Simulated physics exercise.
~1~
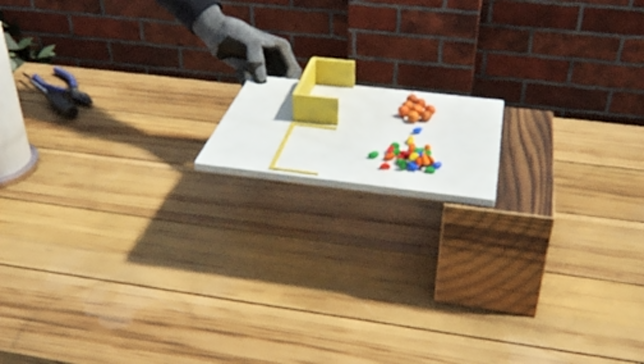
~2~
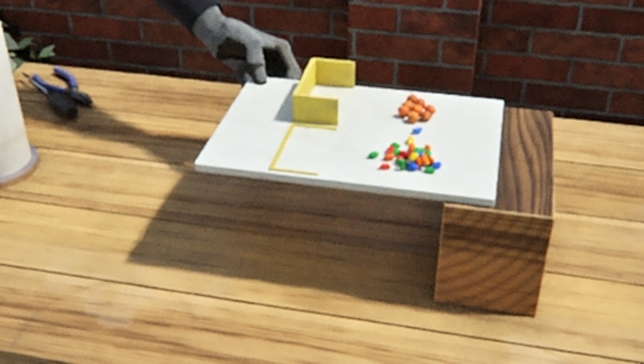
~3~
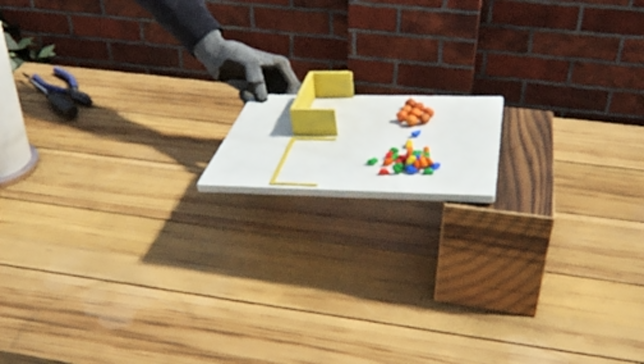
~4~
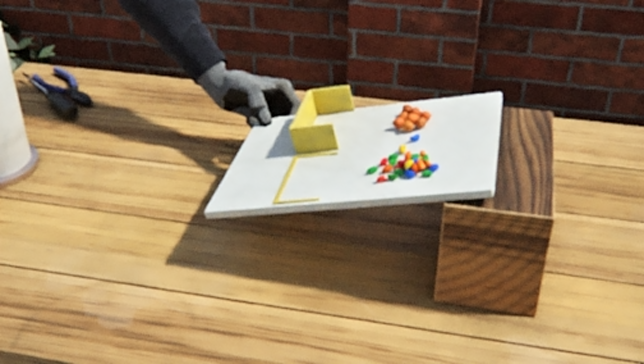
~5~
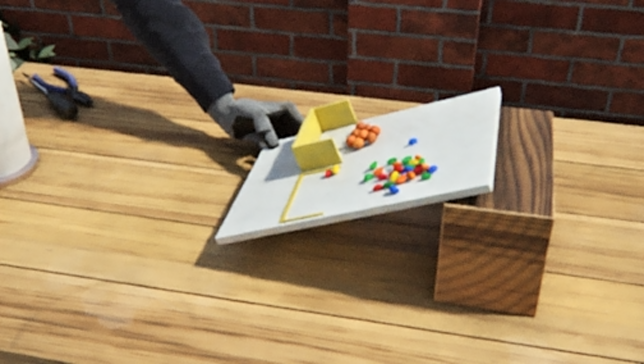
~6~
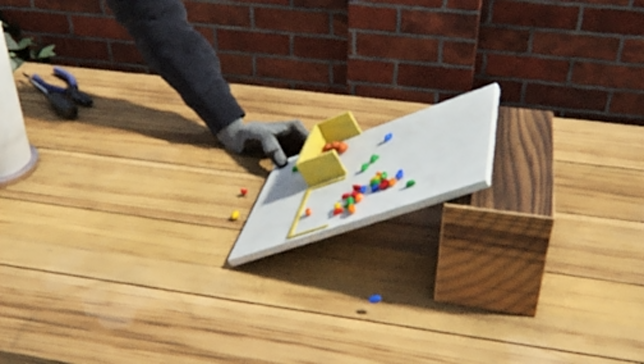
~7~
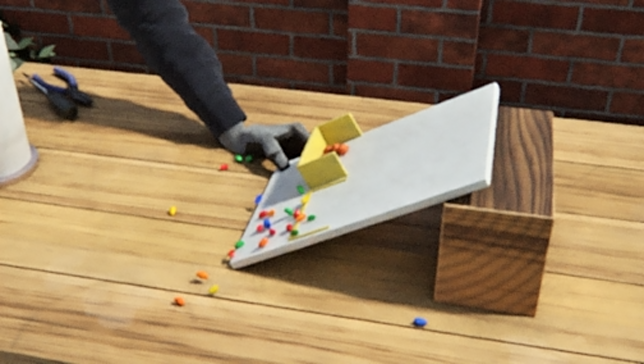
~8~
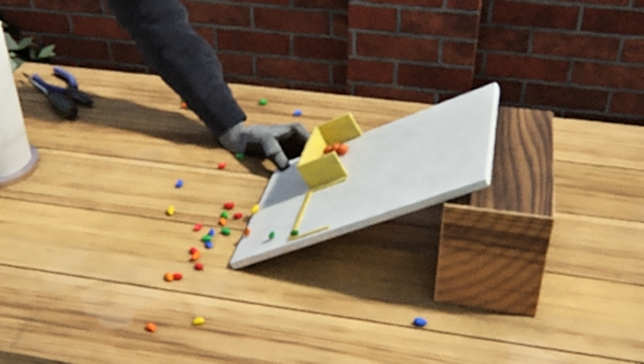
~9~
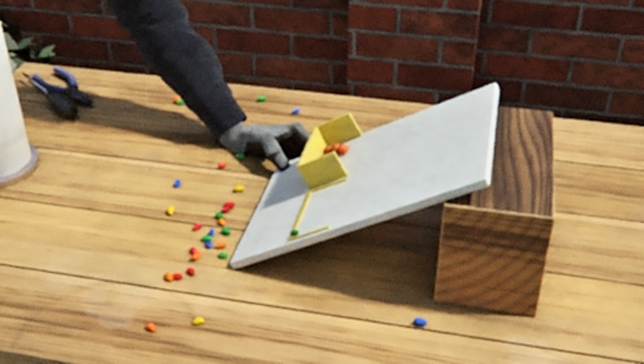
On a wooden table, a gloved hand tilts a board; candies scatter, orange balls stay caught.
